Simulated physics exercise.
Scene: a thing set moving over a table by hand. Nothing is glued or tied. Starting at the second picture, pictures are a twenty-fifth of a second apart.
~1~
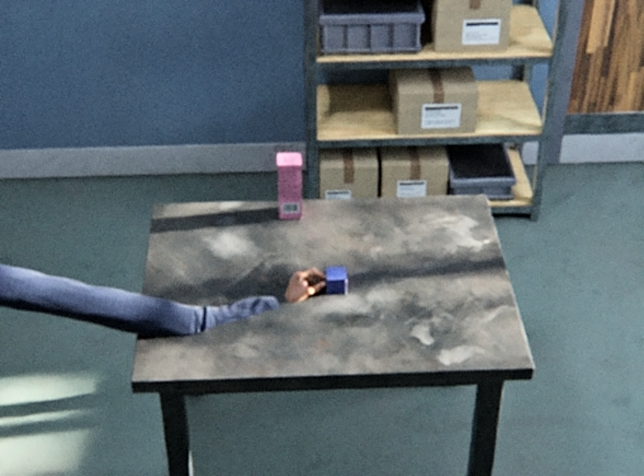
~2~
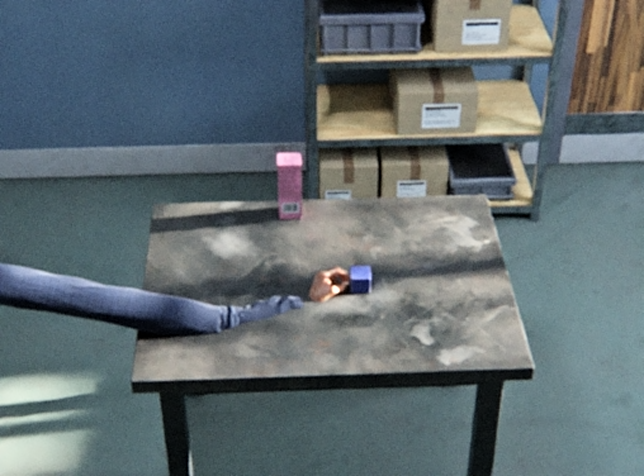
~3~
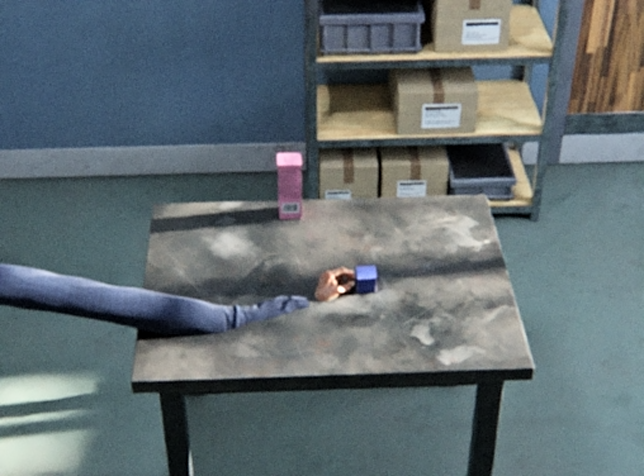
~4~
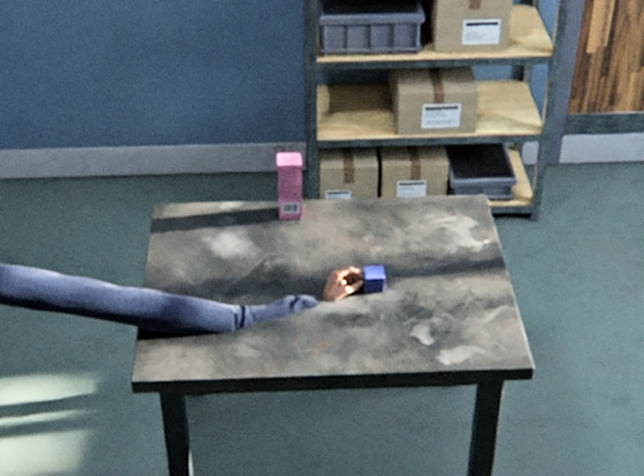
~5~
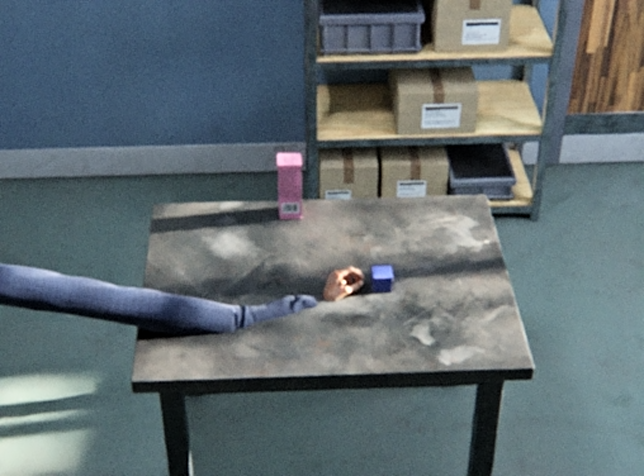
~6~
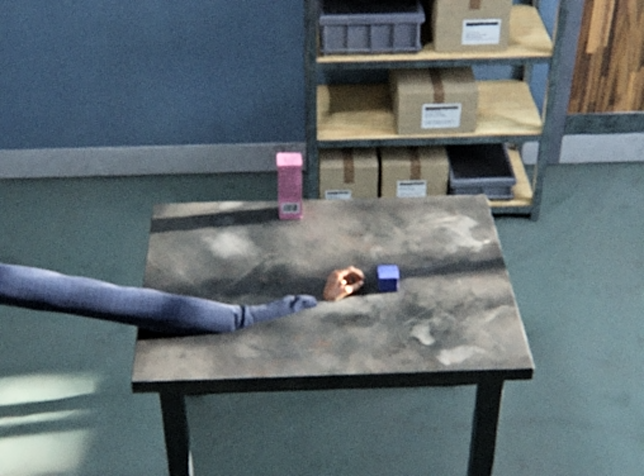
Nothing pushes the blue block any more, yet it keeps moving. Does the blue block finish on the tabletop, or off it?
The blue block finishes on the tabletop.
Then, 0.24 s on from there, blue block shifted about its own width near (393, 279).
Then, 0.48 s on from there, blue block resting near (393, 279).
In the end, moved from the start, blue block. At the end, from the last picture's camera, blue block near (393, 279).
